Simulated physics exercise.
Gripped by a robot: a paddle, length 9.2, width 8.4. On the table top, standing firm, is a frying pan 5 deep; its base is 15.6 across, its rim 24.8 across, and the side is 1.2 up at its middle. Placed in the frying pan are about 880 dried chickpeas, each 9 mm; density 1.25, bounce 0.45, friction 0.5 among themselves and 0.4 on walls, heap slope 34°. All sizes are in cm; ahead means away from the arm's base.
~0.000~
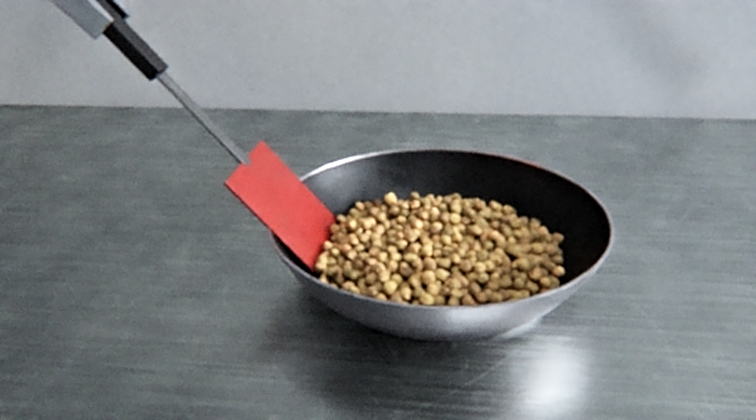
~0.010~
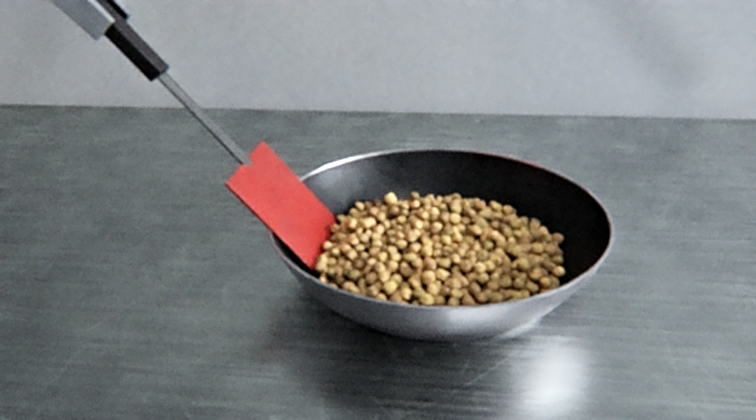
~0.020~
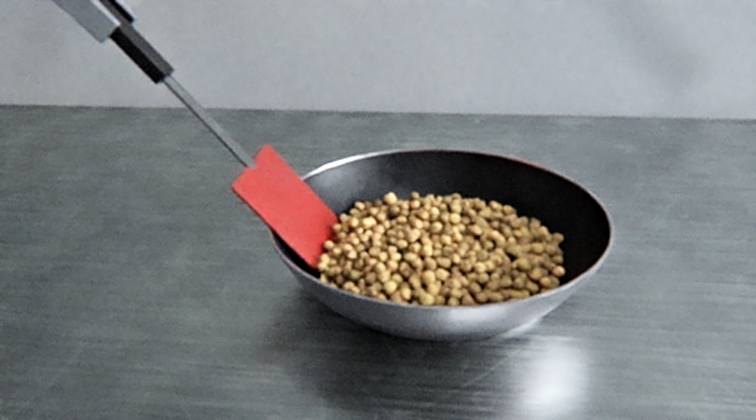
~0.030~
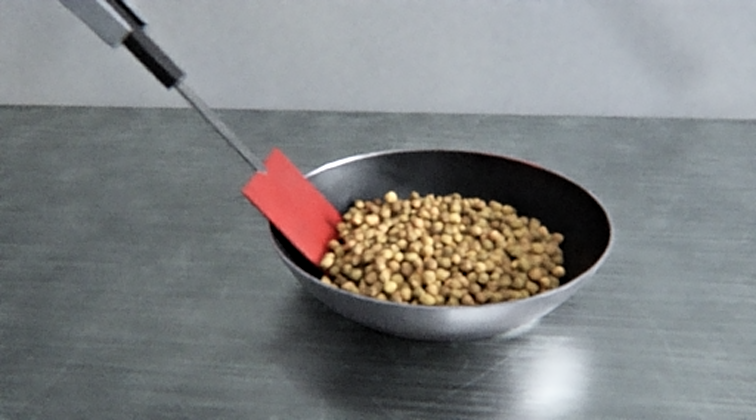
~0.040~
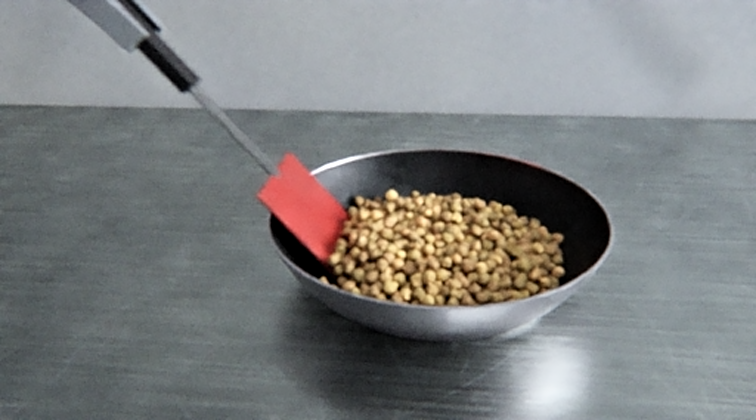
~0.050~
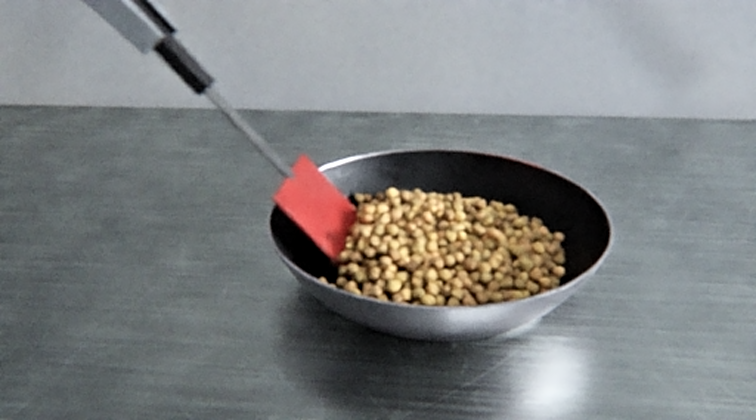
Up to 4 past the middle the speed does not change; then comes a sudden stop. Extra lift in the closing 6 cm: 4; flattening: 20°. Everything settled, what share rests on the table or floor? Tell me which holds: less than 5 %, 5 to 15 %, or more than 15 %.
5 to 15 % holds.
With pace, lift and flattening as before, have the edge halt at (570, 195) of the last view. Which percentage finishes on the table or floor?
Estimate: Approx. 30 %.
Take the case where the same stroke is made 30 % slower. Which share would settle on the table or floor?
I'd say close to 0 per cent.
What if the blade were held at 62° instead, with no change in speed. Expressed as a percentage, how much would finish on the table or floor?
Somewhere around 10 per cent would end on the table or floor.
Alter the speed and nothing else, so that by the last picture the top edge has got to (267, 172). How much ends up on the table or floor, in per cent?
Expect about 0 per cent there.
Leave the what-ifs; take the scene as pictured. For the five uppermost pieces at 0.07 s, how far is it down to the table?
About 5 cm.
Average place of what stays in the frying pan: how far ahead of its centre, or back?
It sits near 3.5 centimetres ahead of centre.
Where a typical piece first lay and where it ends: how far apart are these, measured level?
About 2 cm.
By 0.07 s, sloping 49°, highest piece 6 above the table; 877 in the frying pan.
By 0.10 s, sloping 42°, highest piece 7 above the table; 877 in the frying pan.
By 0.31 s, sloping 30°, highest piece 7 above the table; 794 in the frying pan, 75 on the table or floor, 8 on the blade or in flight.
By 1.36 s, sloping 30°, highest piece 5 above the table; 792 in the frying pan, 85 on the table or floor.
Final count, 792 in the frying pan, 85 on the table or floor. That is 10 % on the table or floor.
